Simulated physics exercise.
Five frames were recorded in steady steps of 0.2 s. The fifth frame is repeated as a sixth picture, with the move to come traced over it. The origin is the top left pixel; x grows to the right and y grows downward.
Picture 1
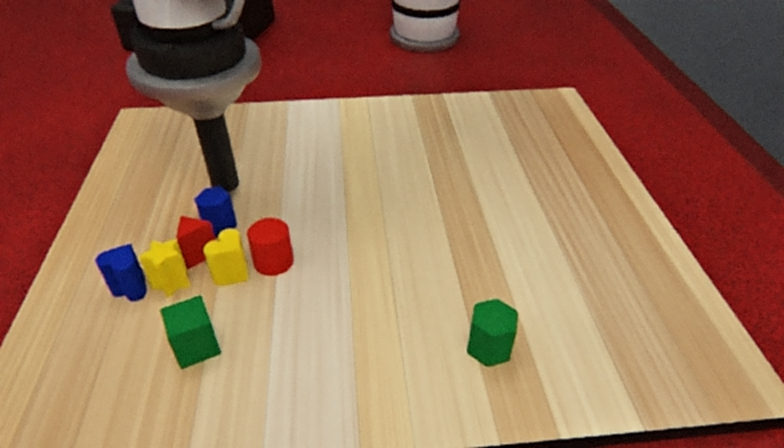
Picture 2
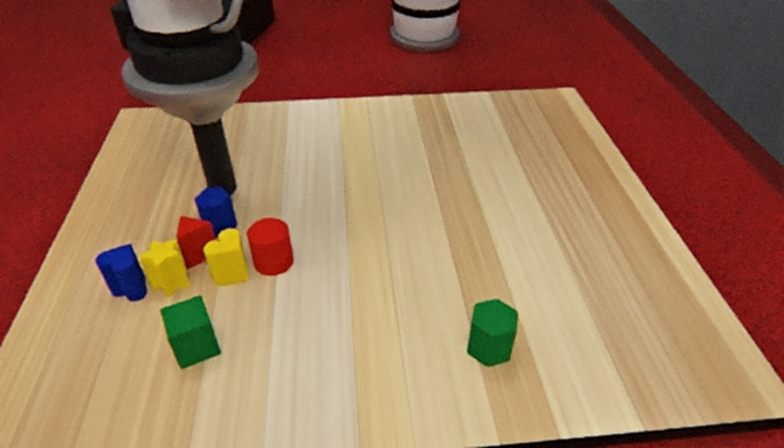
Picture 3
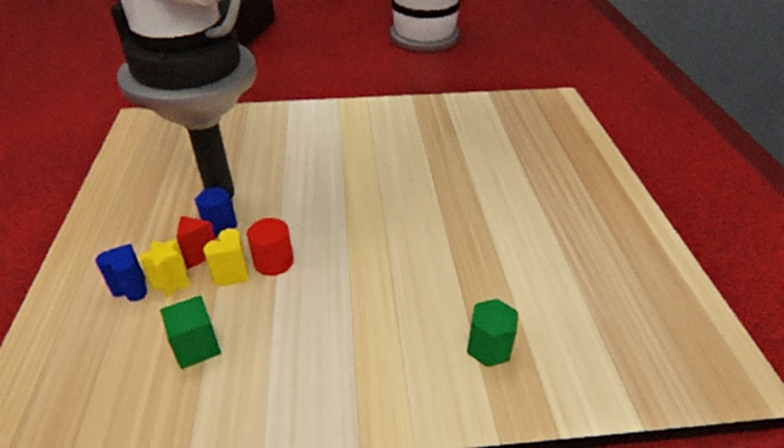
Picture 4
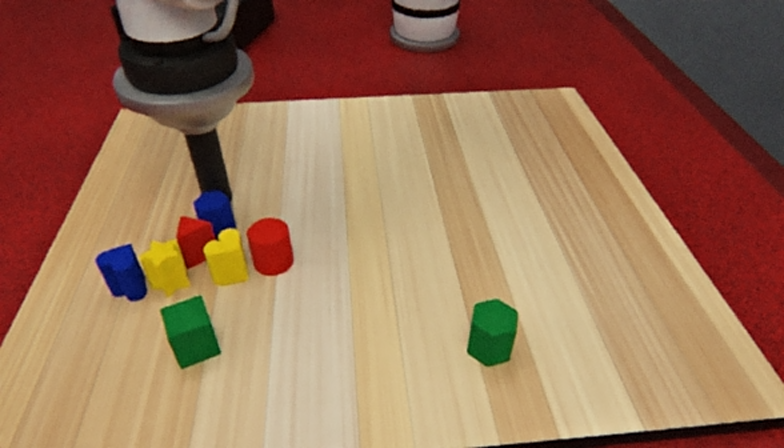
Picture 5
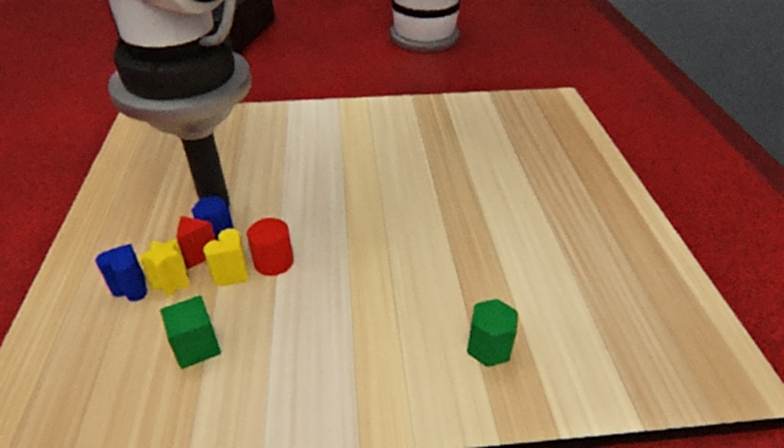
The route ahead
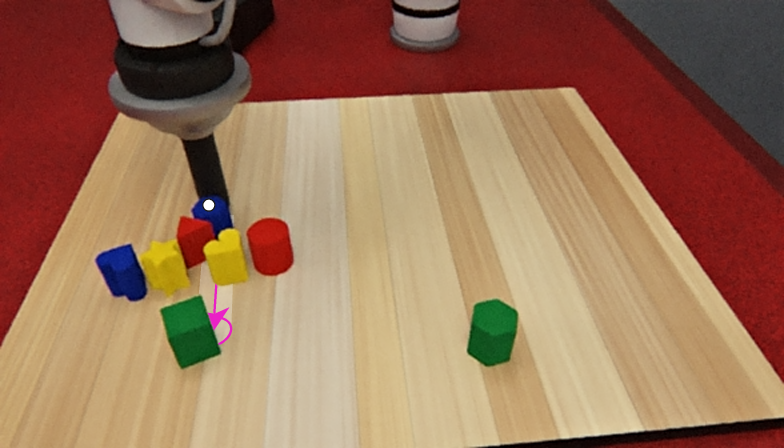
On a wooden board over red cloth, a robot arm's dark stick edging down and slightly left, barely nudging a blue block.
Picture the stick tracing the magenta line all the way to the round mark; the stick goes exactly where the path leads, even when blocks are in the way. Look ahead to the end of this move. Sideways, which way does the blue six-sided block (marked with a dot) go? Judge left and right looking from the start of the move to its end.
It gets pushed left.
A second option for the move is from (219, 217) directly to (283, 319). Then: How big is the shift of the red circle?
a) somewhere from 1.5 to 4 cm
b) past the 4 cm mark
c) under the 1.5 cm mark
My pick is a.
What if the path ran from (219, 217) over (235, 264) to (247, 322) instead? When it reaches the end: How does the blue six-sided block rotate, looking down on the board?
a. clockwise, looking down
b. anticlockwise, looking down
a: Clockwise, looking down.
Path on the board, from (219, 217) directly to (213, 332); the dot is on the blue six-sided block.
The first path, step by step. One third of the way, stick (215, 239); yellow star block (145, 263), turned 20° anticlockwise; red three-sided block (176, 248), turned 70° clockwise; blue six-sided block (210, 241); yellow heart-shaped block (232, 254).
Two thirds of the way, stick (212, 277); yellow star block (144, 264), turned 20° anticlockwise; red three-sided block (172, 251), turned 85° clockwise; blue six-sided block (219, 279), turned 30° anticlockwise; yellow heart-shaped block (252, 278), turned 40° anticlockwise.
At the end, stick (209, 320); yellow star block (144, 264), turned 20° anticlockwise; green square piece (174, 333), turned 20° clockwise; red three-sided block (172, 251), turned 85° clockwise; blue six-sided block (233, 314), turned 60° anticlockwise; yellow heart-shaped block (257, 282), turned 60° anticlockwise.
